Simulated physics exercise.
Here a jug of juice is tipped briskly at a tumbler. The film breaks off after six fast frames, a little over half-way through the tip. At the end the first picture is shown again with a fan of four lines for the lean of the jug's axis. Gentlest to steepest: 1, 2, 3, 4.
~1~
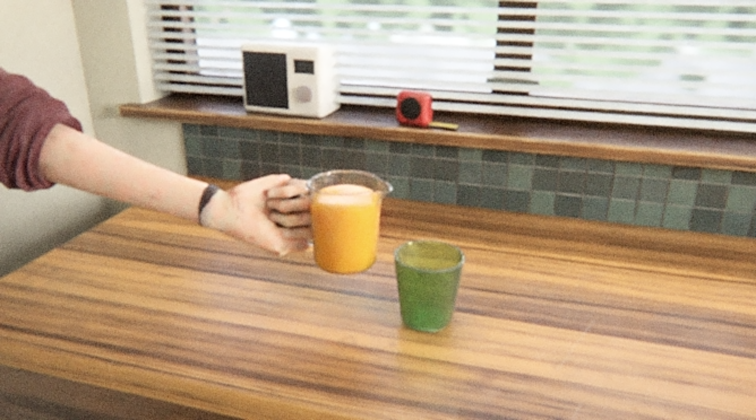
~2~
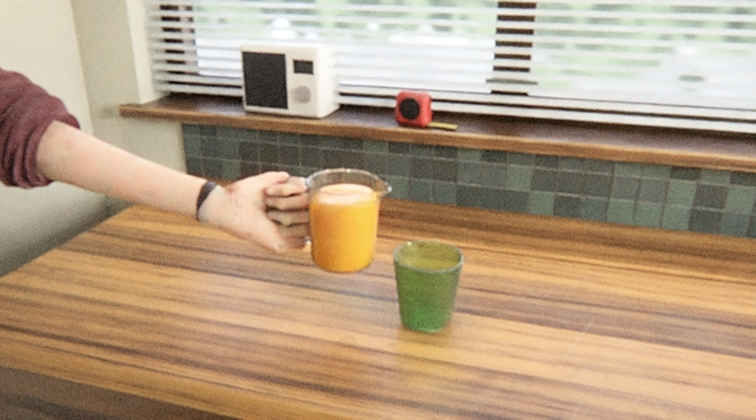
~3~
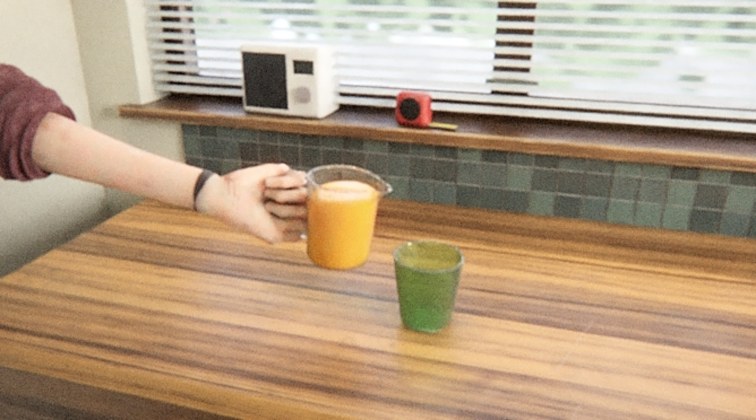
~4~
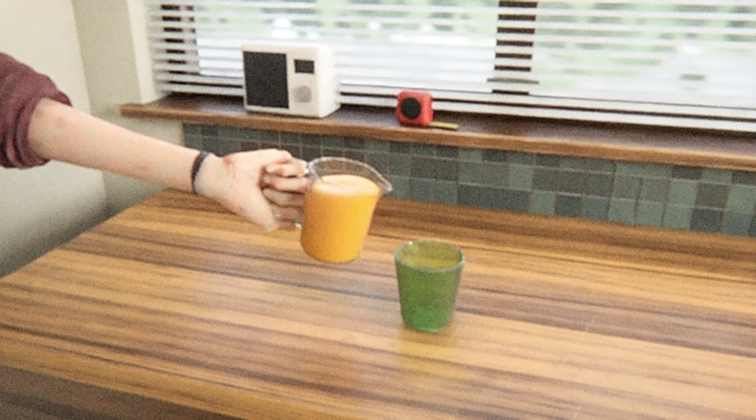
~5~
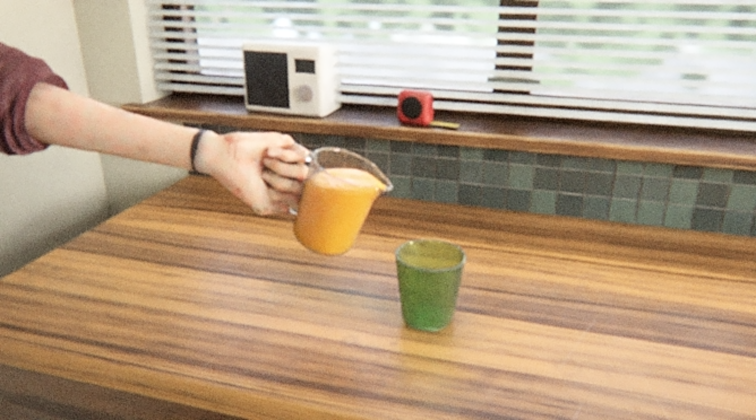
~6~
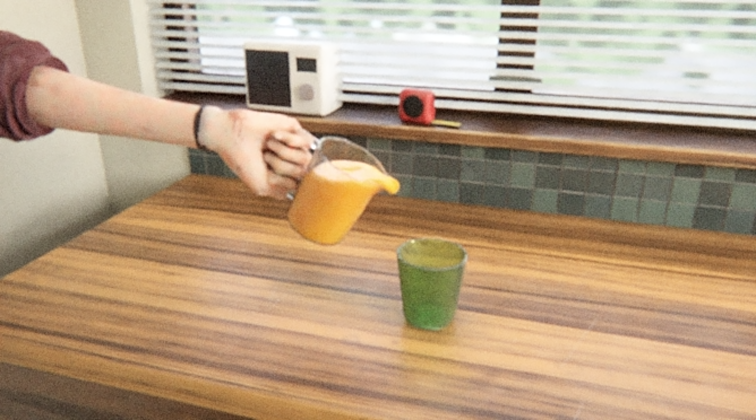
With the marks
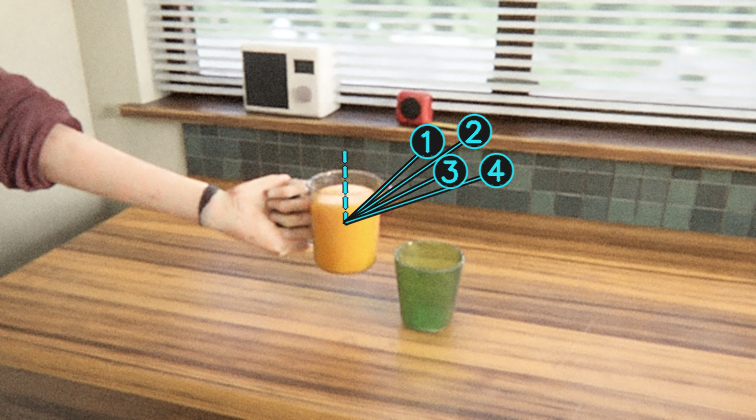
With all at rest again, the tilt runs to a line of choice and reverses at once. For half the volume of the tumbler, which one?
Mark 3 does it best.
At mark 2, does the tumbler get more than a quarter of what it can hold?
Yes.
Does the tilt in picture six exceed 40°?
No, it does not.
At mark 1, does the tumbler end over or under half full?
Under.
On the marked copy, 1 at (417, 155); 2 at (461, 142); 3 at (435, 178); 4 at (481, 177).
With 1, the tumbler ends with about 24 % of what it can hold.
With 2, the tumbler ends with about 36 % of what it can hold.
With 3, the tumbler ends with about 50 % of what it can hold.
With 4, the tumbler ends with about 67 % of what it can hold.
